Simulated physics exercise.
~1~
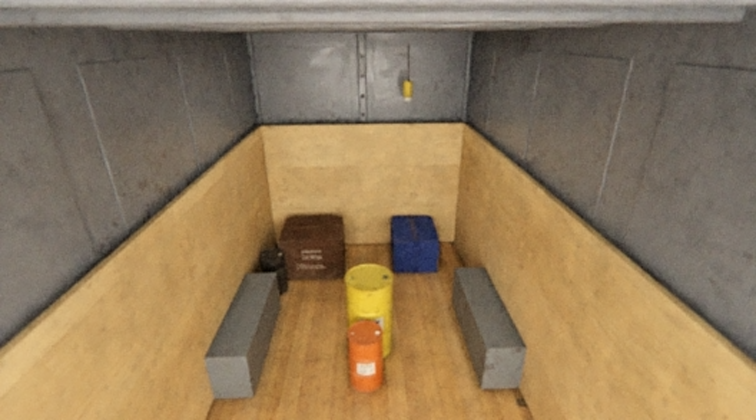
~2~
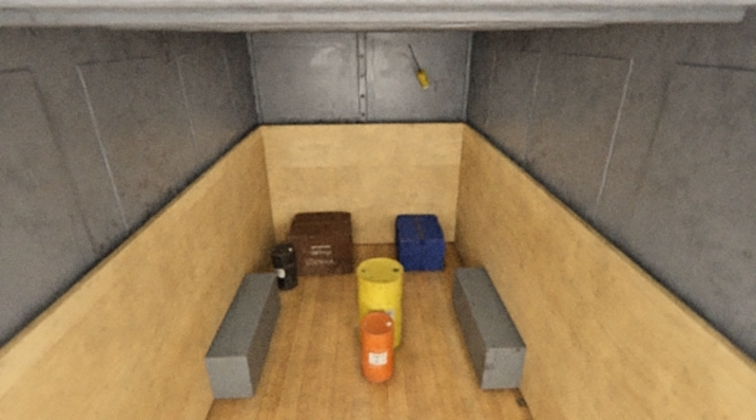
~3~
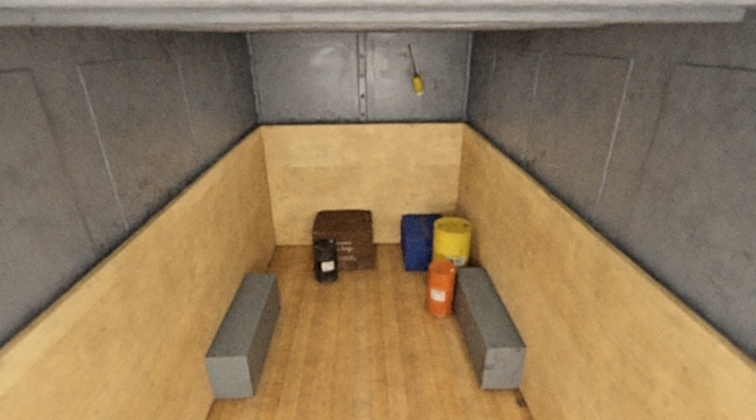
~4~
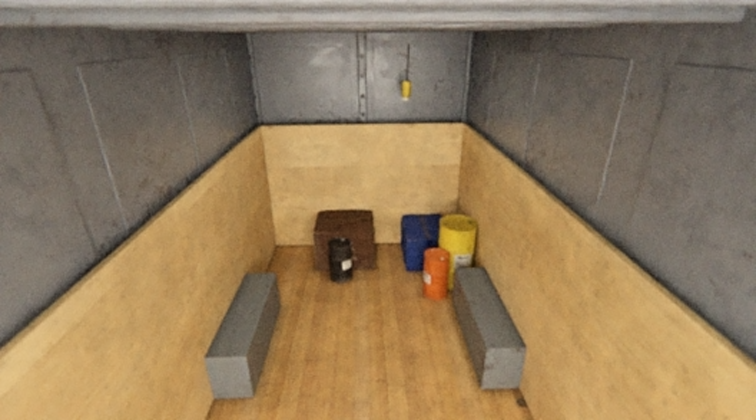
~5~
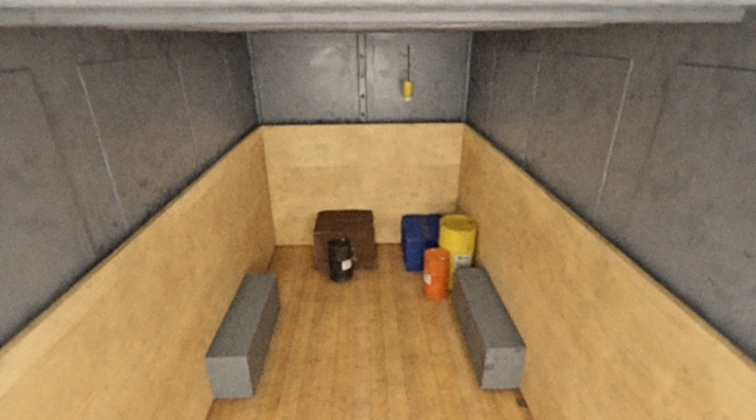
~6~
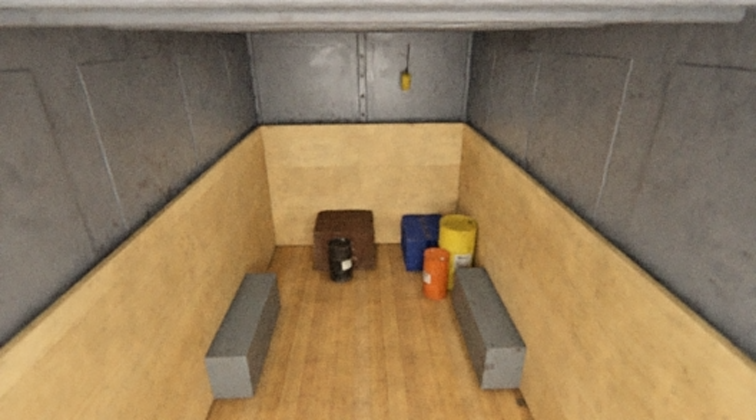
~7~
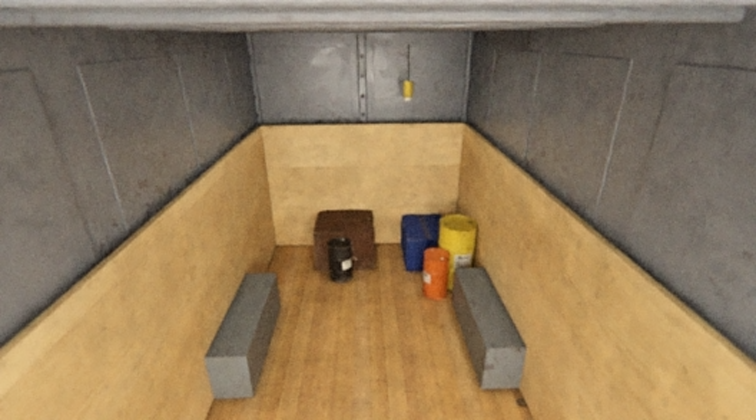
A tall yellow drum and a smaller orange canister stand mid-floor in a van's load bay, seen from the rear towards the bulkhead, between two grey wheel boxes. A brown box and a black canister sit at the back left, a blue box at the back right, and a yellow lamp hangs above. The lamp swings as the loose things begin shifting right. The drum and orange canister then slide right and away to the right wheel box, while the brown box and black canister shift right. Finally all stay still and upright, the drum beside the blue box.
